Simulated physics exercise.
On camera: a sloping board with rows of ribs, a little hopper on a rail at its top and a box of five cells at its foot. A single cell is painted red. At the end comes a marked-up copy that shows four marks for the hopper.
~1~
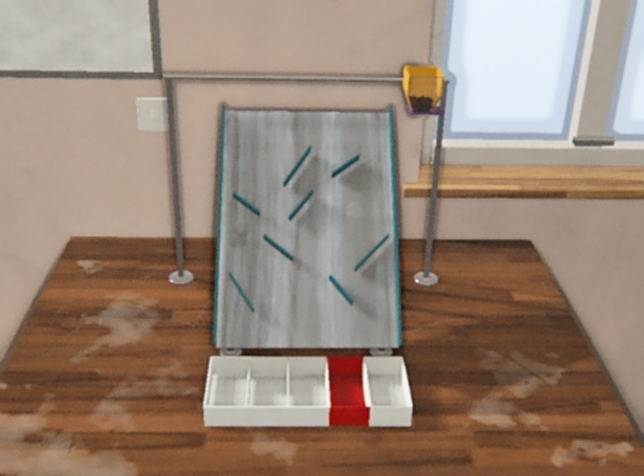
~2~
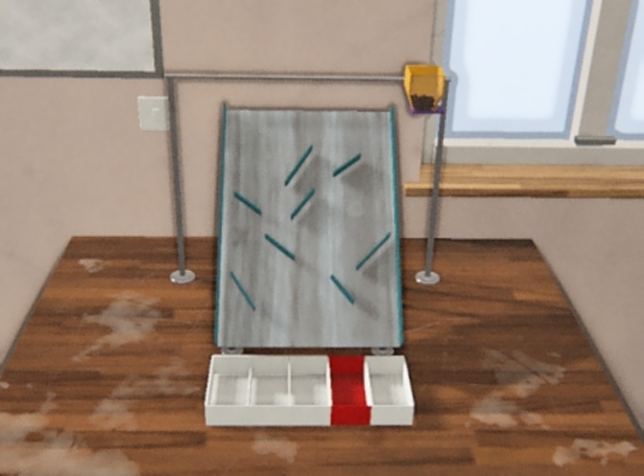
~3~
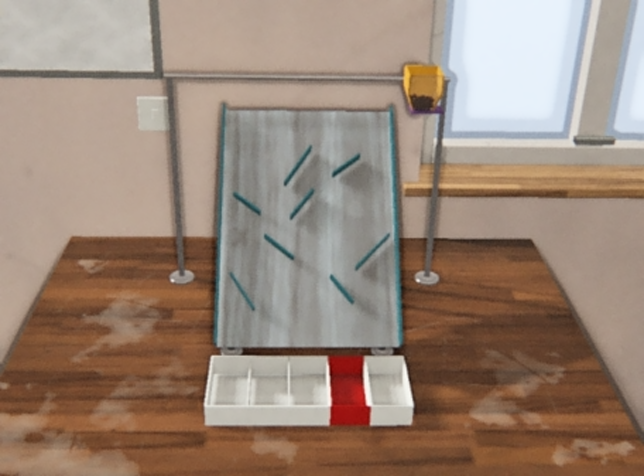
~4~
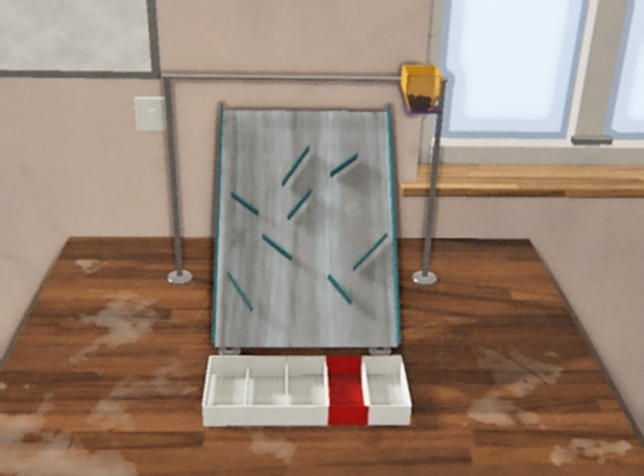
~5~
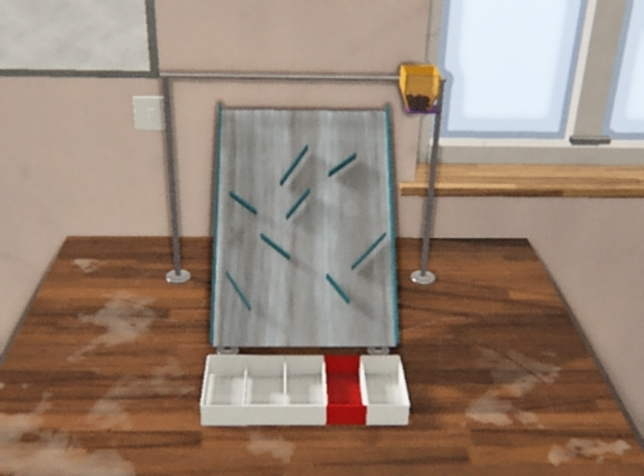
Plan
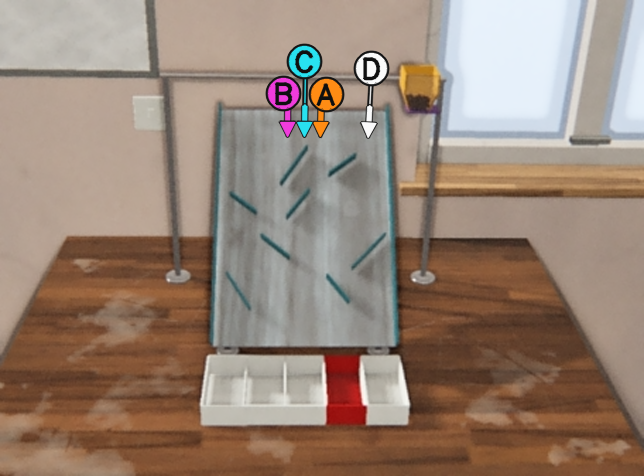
The small yellow hopper stayed put at the right end of its rail, above a sloping board with slanted ribs and a white box with one red cell; only the view shifted very slightly.
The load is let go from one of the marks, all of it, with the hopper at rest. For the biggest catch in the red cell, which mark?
I would pick mark B.
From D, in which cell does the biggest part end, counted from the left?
The fifth from the left.
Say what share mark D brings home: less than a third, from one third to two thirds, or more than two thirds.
Less than a third.
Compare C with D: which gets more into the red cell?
C it is.
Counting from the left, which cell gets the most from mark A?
It is the third one.
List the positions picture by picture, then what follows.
The first picture shows hopper (423, 104), allspice berries, door shut.
The second picture shows ribs (285, 182) to (312, 145), (334, 172) to (361, 154), (234, 192) to (261, 211).
The third picture shows ribs (290, 216) to (313, 189), (265, 234) to (293, 257), (356, 267) to (390, 233).
The fourth picture shows ribs (228, 272) to (251, 308), (329, 274) to (351, 301).
The fifth picture shows red cell (346, 413), number 4 of 5 from the left.
On the marked copy, mark A meets the board at (320, 131); mark B meets the board at (287, 131); mark C meets the board at (304, 131); mark D meets the board at (368, 132).
With A, about a tenth in the red cell, the larger part in other cells, about a tenth outside the box.
With B, roughly two thirds in the red cell, roughly a third in other cells.
With C, roughly a third in the red cell, roughly two thirds in other cells, just a few outside the box.
With D, just a few in the red cell, almost all in other cells.
